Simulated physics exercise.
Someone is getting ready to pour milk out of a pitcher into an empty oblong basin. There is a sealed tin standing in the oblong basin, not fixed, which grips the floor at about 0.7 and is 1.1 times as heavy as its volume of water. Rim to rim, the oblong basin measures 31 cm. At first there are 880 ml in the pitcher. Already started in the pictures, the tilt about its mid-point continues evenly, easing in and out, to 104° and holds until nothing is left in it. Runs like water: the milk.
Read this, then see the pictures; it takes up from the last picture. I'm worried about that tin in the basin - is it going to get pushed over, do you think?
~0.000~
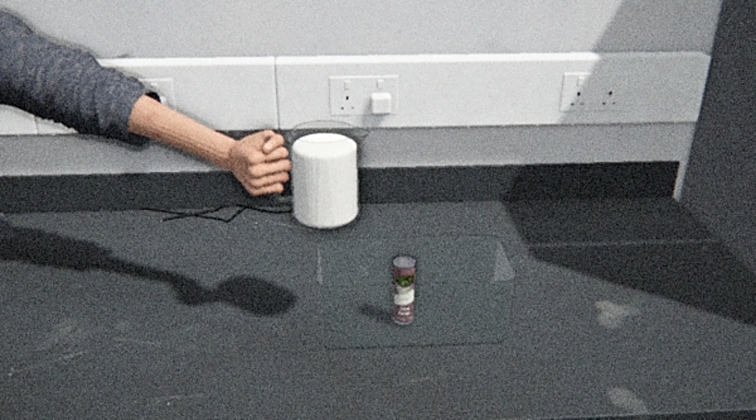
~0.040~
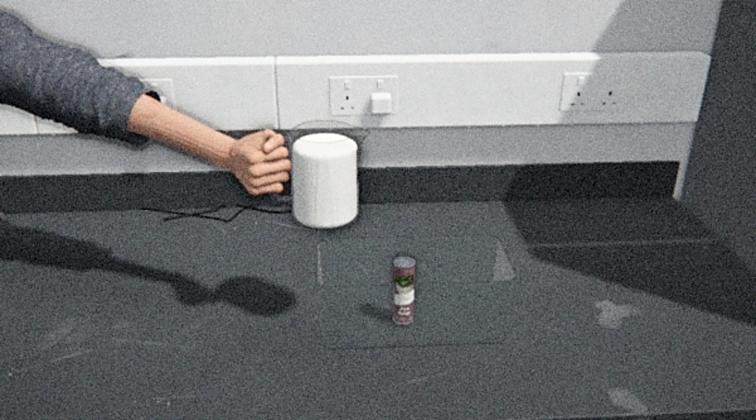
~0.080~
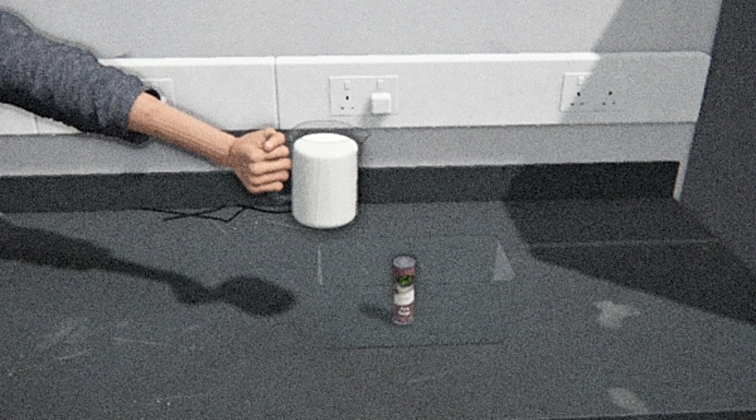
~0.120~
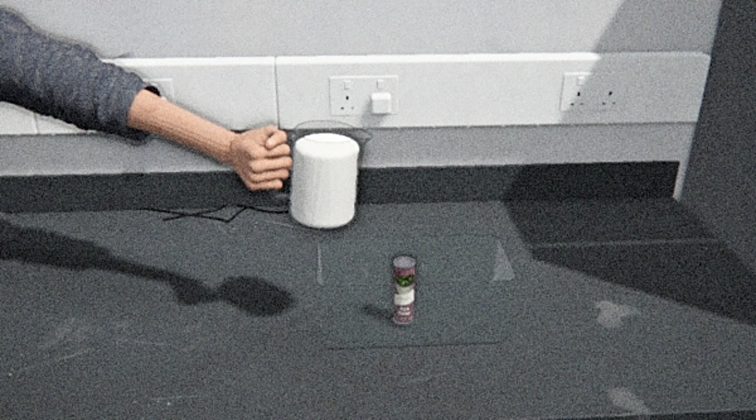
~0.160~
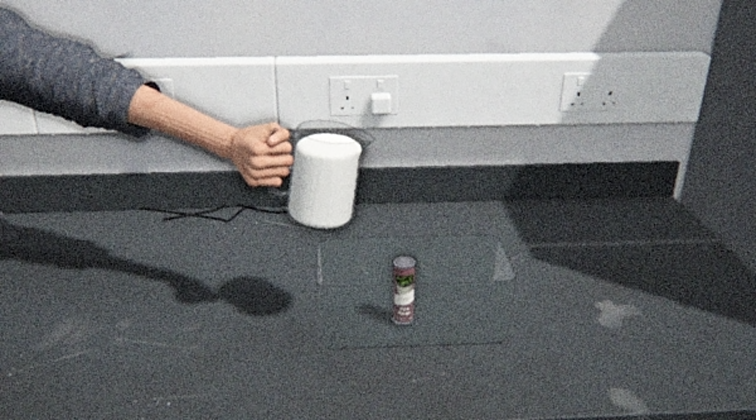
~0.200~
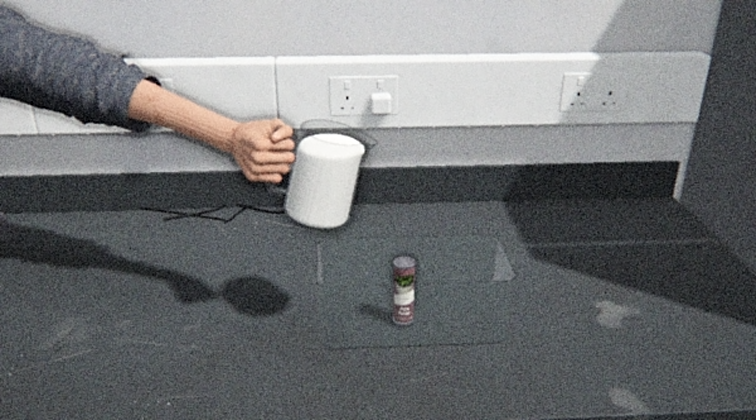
No, it should stay put on its base.
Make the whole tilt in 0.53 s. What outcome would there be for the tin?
The tin keeps standing.
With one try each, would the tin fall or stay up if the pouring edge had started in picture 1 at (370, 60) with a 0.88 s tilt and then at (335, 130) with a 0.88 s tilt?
In the first try it remains standing; in the second it comes down.
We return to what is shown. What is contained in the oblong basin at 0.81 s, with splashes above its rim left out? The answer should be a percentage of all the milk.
Around 40 per cent of the whole.
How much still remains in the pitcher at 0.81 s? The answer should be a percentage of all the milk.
38 in a hundred, give or take.
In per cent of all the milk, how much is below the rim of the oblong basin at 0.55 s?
Near 2 in a hundred.
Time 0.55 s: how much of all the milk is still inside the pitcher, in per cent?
About 84 per cent.
By 0.55 s the tilt is 73° and 84 per cent is still to pour; the tin stands where it began.
By 0.81 s the tilt is 103° and 38 per cent is still to pour; the tin stands where it began.
By 1.09 s the tilt is 104° and 7 per cent is still to pour; the tin stands where it began.
By 1.38 s the tilt is 104° and 1 per cent is still to pour; the tin stands where it began.
At rest the tin stands where it began.
